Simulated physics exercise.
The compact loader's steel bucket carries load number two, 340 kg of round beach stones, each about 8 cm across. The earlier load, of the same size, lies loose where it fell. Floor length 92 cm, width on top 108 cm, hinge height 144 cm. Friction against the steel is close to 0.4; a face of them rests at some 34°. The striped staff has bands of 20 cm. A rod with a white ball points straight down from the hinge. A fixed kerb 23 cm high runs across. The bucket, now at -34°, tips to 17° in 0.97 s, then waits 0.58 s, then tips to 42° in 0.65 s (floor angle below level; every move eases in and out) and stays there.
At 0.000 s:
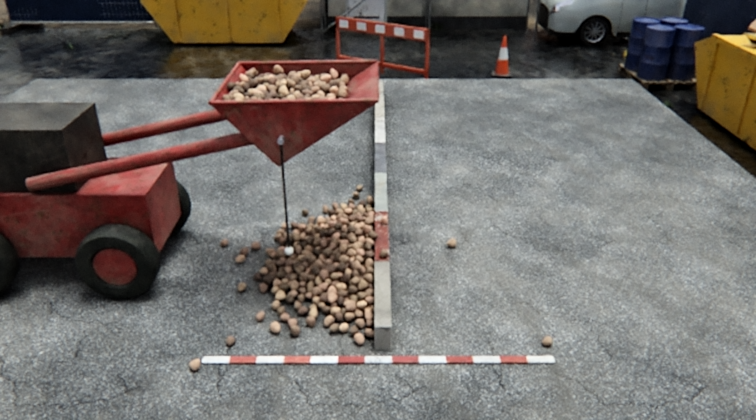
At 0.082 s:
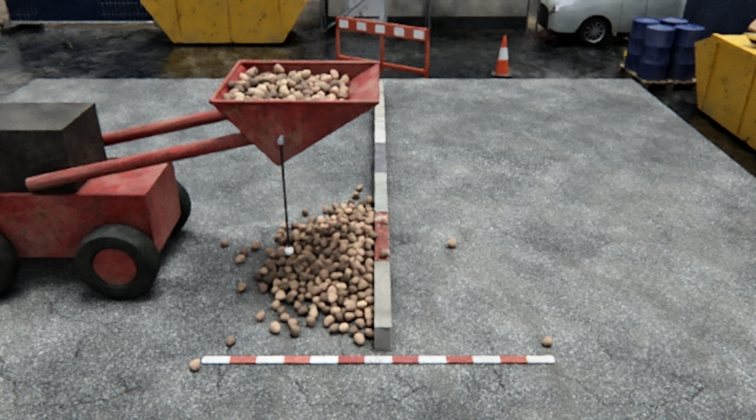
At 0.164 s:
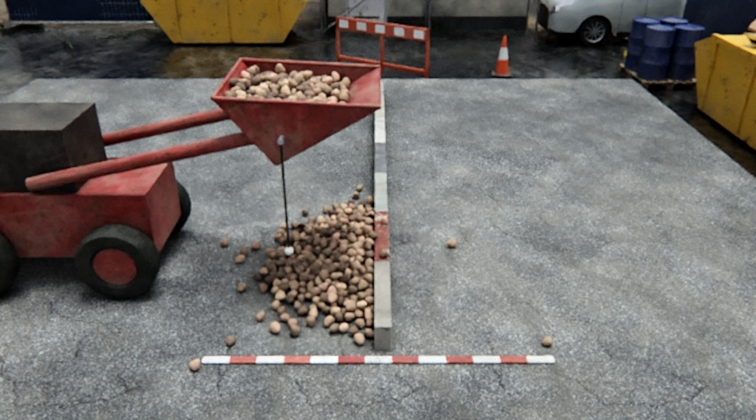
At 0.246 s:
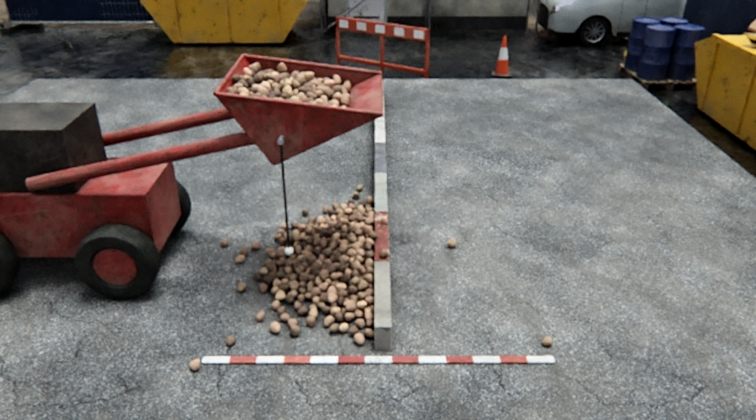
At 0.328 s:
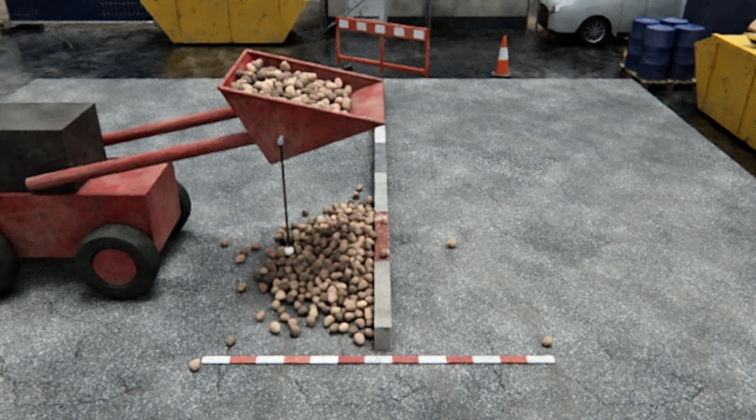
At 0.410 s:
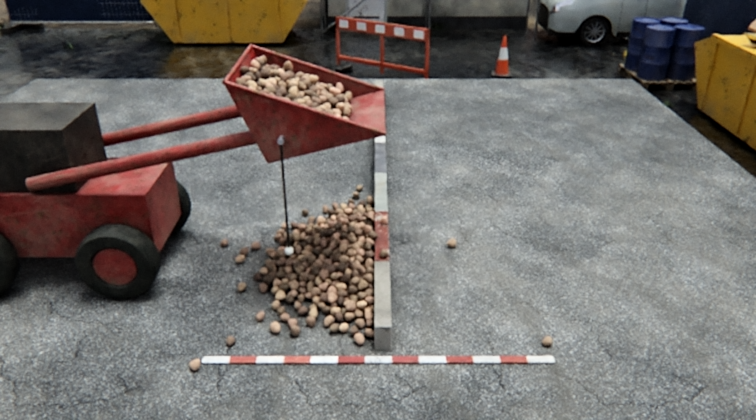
A red compact loader with black tyres stands at the left of a grey paved yard, seen from above by a still camera, with yellow skips, an orange cone and blue barrels behind. Its raised red bucket holds brown stones above a loose heap against a low kerb, near a red-and-white striped staff. The bucket slowly tilts, its right lip lowering, while the stones shift slightly inside.
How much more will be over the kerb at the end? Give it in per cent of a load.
Close to 88 parts in a hundred.
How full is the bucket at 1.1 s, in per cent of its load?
Roughly 100 per cent is still inside.
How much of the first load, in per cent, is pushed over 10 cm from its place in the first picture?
About 0 per cent.
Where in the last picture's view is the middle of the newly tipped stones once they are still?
Near (427, 254).
After 0.7 s the floor is at 9°; in per cent of one load, 100 in the bucket, 100 on this side of the kerb; the foremost stones are at (404, 262).
After 1.1 s the floor is at 17°; in per cent of one load, 100 in the bucket, 100 on this side of the kerb; the foremost stones are at (405, 212).
After 2.7 s the floor is at 42°; in per cent of one load, 0 in the bucket, 112 on this side of the kerb, 88 over the kerb; the foremost stones are at (591, 282).
After 5.3 s the floor is at 42°; in per cent of one load, 0 in the bucket, 111 on this side of the kerb, 89 over the kerb; the foremost stones are at (622, 286). Net gain over the kerb, 88.
